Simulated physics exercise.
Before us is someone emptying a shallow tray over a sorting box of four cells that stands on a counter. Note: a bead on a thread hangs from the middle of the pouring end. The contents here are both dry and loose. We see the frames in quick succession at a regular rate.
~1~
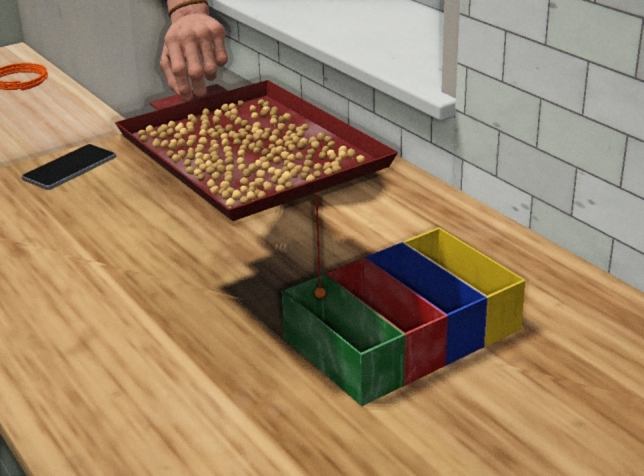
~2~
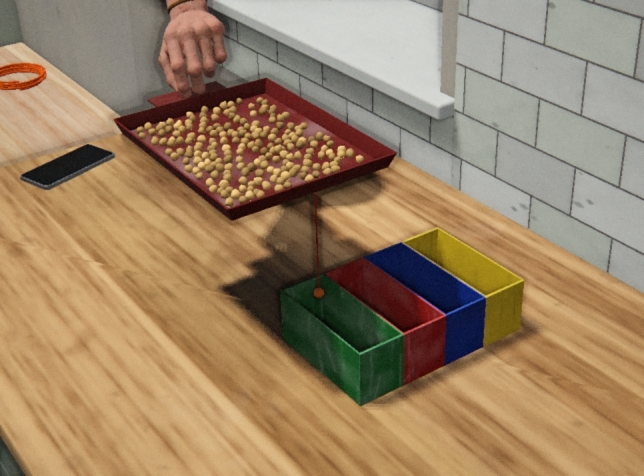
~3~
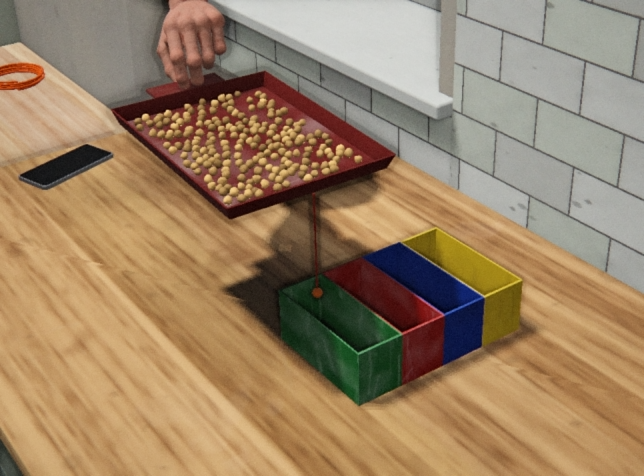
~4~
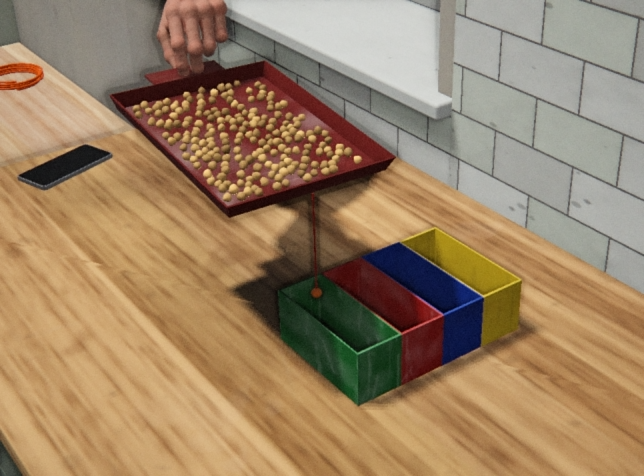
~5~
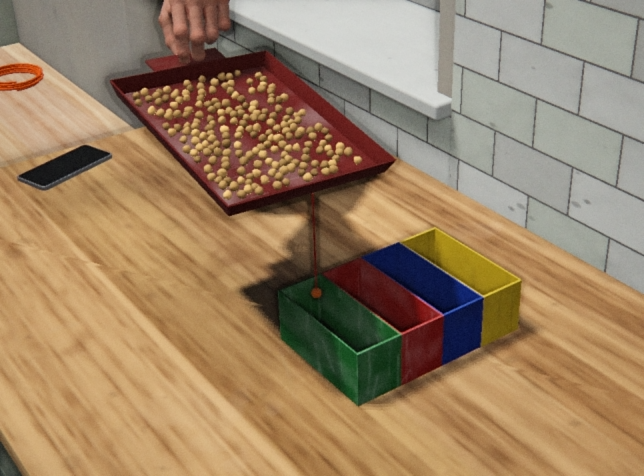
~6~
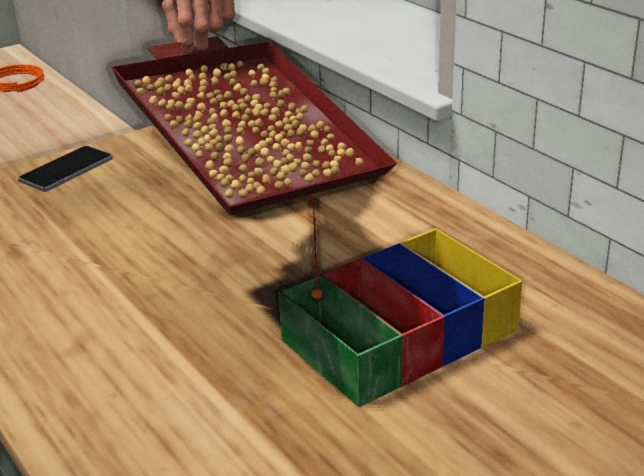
A hand gradually tilts a red tray of dried chickpeas above a four-coloured sorting box.
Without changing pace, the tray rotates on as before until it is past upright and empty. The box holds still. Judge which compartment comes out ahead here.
I would say the red compartment.
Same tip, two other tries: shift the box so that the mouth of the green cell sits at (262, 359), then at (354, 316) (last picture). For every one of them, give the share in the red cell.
Trial 1 around 0 percent, trial 2 around 60 percent.
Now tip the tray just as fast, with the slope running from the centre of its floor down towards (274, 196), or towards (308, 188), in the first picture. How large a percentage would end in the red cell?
The first try would leave around 0 per cent there, the second around 30 per cent.
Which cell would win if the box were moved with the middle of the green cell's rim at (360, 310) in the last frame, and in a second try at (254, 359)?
The red cell, then yellow.
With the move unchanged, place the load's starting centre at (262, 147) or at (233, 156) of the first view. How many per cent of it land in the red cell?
About 40 and 40 per cent.
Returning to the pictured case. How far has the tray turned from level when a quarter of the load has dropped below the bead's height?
Roughly 95 degrees.
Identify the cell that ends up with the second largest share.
The one in second place is that blue cell.
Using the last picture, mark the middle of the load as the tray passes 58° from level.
Roughly (334, 154).
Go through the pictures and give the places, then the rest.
In the first frame, corners of the pouring end (232, 205) and (389, 151), level; middle of the load (243, 149), dried chickpeas; bead on its thread (320, 293); green cell (383, 365); red cell (425, 345); blue cell (466, 326); yellow cell (504, 309).
In the second frame, corners of the pouring end (231, 205) and (388, 152), level; middle of the load (242, 147).
In the third frame, corners of the pouring end (230, 203) and (387, 153), tipped barely, lowest at the right corner; middle of the load (240, 143).
In the fourth frame, corners of the pouring end (230, 202) and (387, 155), tipped a little, lowest at the right corner; middle of the load (240, 136).
In the fifth frame, corners of the pouring end (231, 201) and (387, 158), tipped a little, lowest at the right corner; middle of the load (240, 130).
In the sixth frame, corners of the pouring end (232, 201) and (389, 161), tipped clearly, lowest at the right corner; middle of the load (242, 125); green cell (380, 366); red cell (422, 346); blue cell (463, 327); yellow cell (501, 309).
Just after the last frame, tray tipped steeply; almost all on the tray; just a few falling or outside the box.
A moment on, tray tipped right over; roughly a third on the tray; roughly a quarter in the red cell; roughly a quarter in the blue cell; just a few in the green cell; just a few in the yellow cell; roughly a quarter falling or outside the box.
Further on, tray tipped past a quarter turn; roughly half in the red cell; roughly a third in the blue cell; about a tenth in the green cell; just a few in the yellow cell; about a tenth falling or outside the box.
When it is over, tray tipped past a quarter turn; roughly half in the red cell; roughly a third in the blue cell; about a tenth in the green cell; just a few in the yellow cell; about a tenth outside the box.
